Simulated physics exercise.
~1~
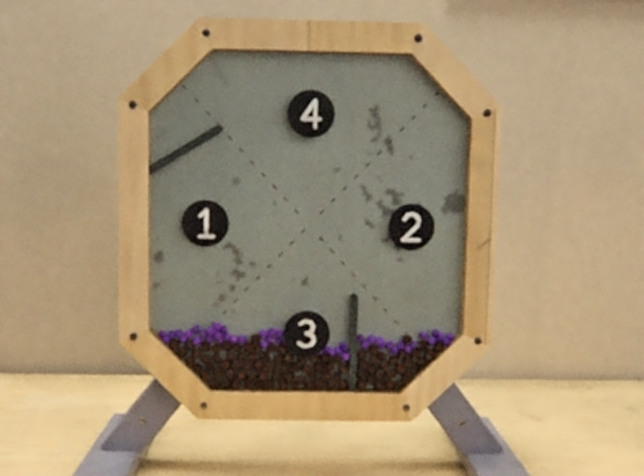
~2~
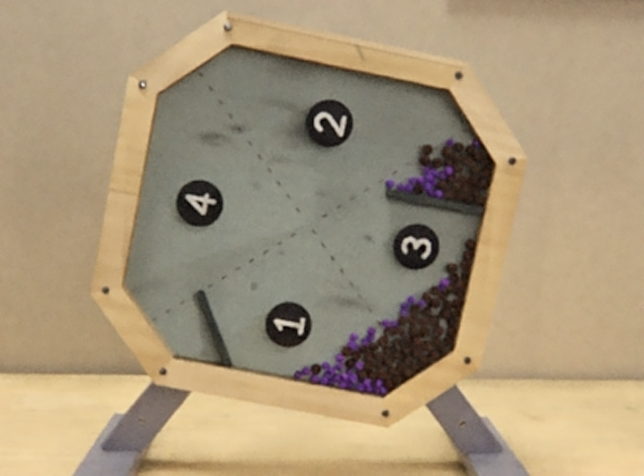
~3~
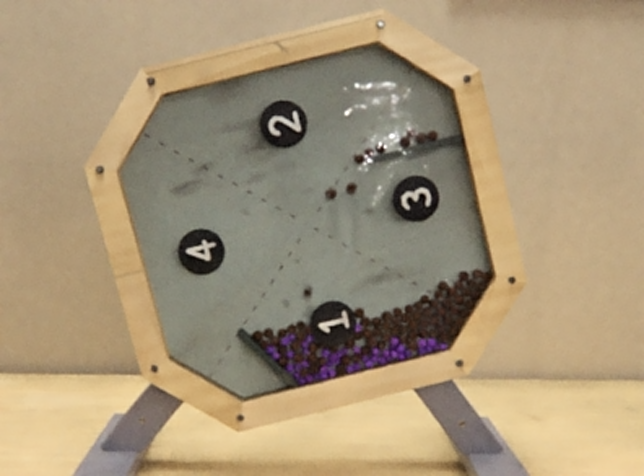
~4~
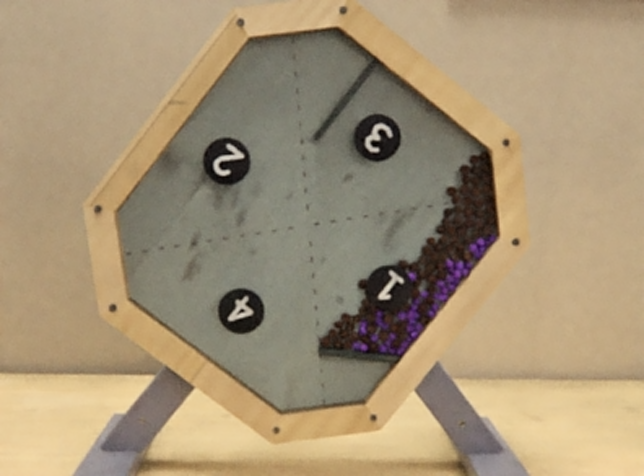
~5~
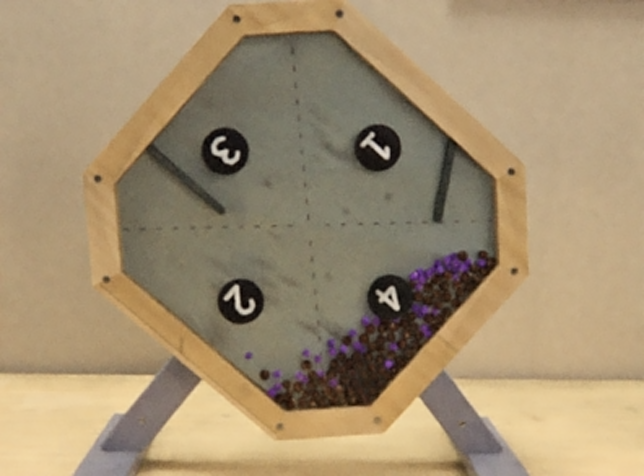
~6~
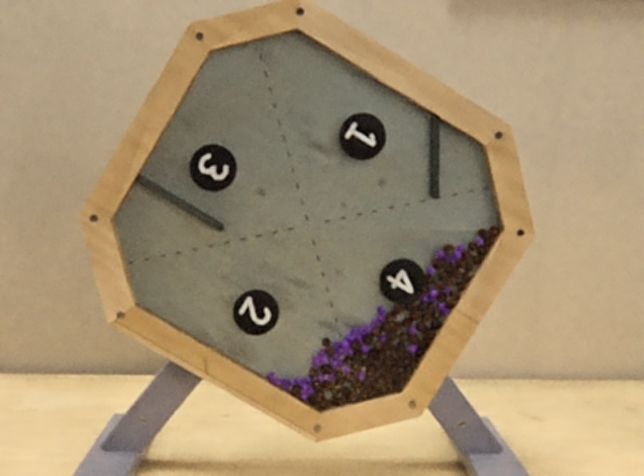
An eight-sided, clear-fronted box of dark and purple beads turned anticlockwise on its stand, its inner bars catching some and spilling them as the pile tumbled around, and it ended tilted with the beads heaped at the lower right, mostly around number four.
